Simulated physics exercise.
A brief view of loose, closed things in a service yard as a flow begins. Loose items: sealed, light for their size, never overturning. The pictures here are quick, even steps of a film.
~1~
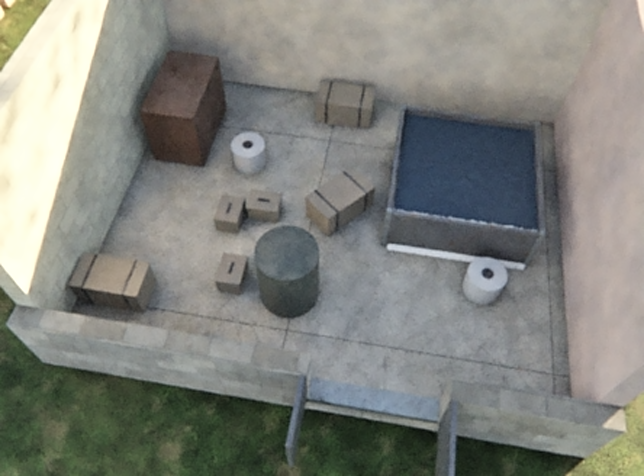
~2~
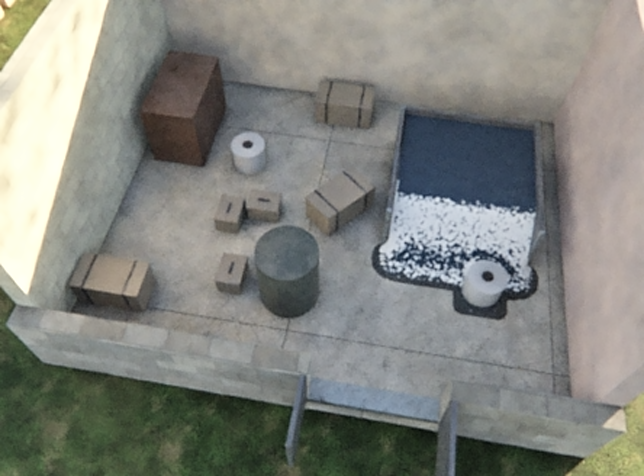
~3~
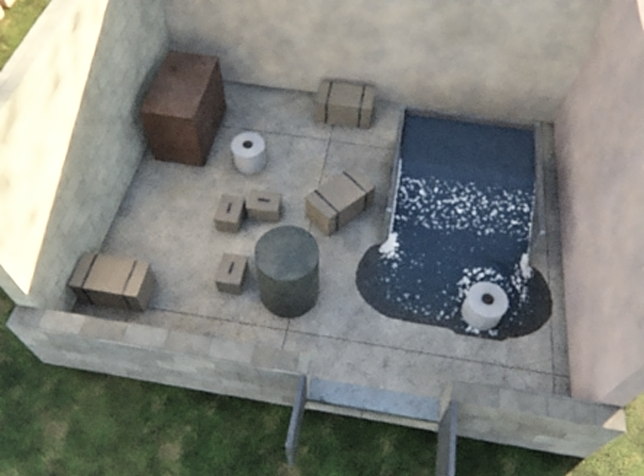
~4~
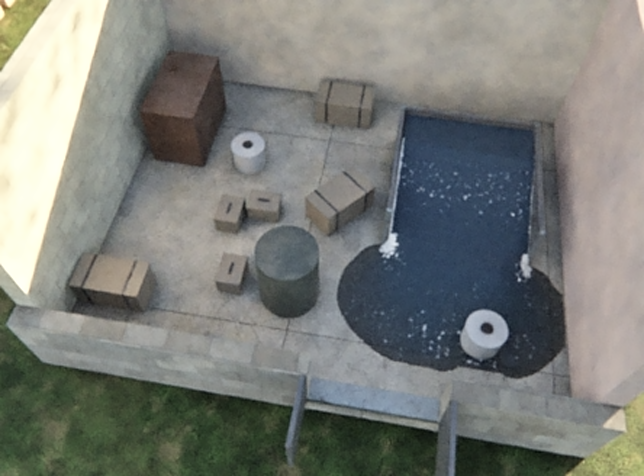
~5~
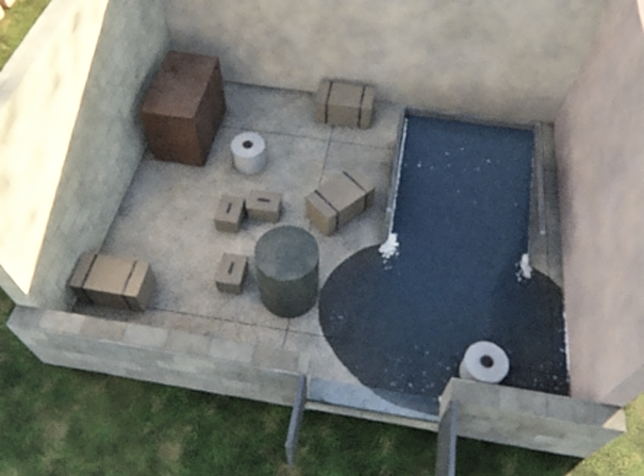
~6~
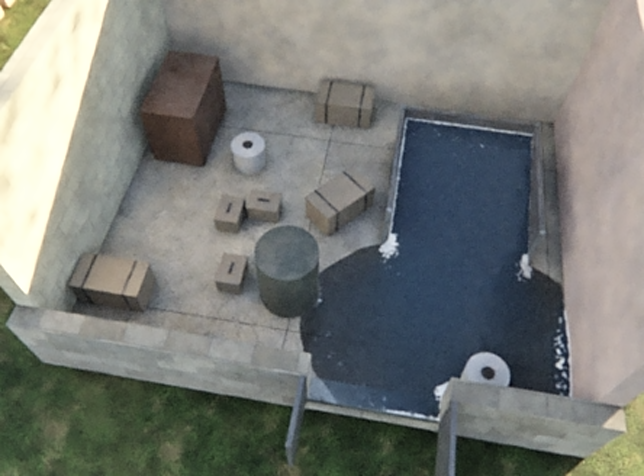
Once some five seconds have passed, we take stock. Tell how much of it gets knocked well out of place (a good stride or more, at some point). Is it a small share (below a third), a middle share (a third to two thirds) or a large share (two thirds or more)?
A small share, below a third.
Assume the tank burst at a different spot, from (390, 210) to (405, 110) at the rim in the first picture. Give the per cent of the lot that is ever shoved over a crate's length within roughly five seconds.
Estimate: Some 90 per cent.
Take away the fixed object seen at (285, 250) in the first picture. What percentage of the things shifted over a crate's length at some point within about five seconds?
40 %.
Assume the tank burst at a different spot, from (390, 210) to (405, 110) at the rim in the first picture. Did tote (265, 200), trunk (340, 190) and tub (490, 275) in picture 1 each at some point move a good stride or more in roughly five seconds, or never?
Object by object: Covered the distance, covered the distance, short of it.
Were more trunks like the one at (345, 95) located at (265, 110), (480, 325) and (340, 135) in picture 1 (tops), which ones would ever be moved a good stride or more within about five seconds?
One by one: Hardly budges; knocked well away; hardly budges.
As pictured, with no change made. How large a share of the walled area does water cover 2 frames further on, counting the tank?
I'd say around 35 in a hundred.
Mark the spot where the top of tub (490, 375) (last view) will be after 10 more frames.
Somewhere near (504, 329).
A moment on, 1 of 8 are well off their spots; 1 afloat.
Next, 1 of 8 are well off their spots; 1 afloat.
Later, 1 of 8 are well off their spots; 2 afloat.
In the end, 2 of 8 are well off their spots, and 2 have been at some point; 2 afloat.
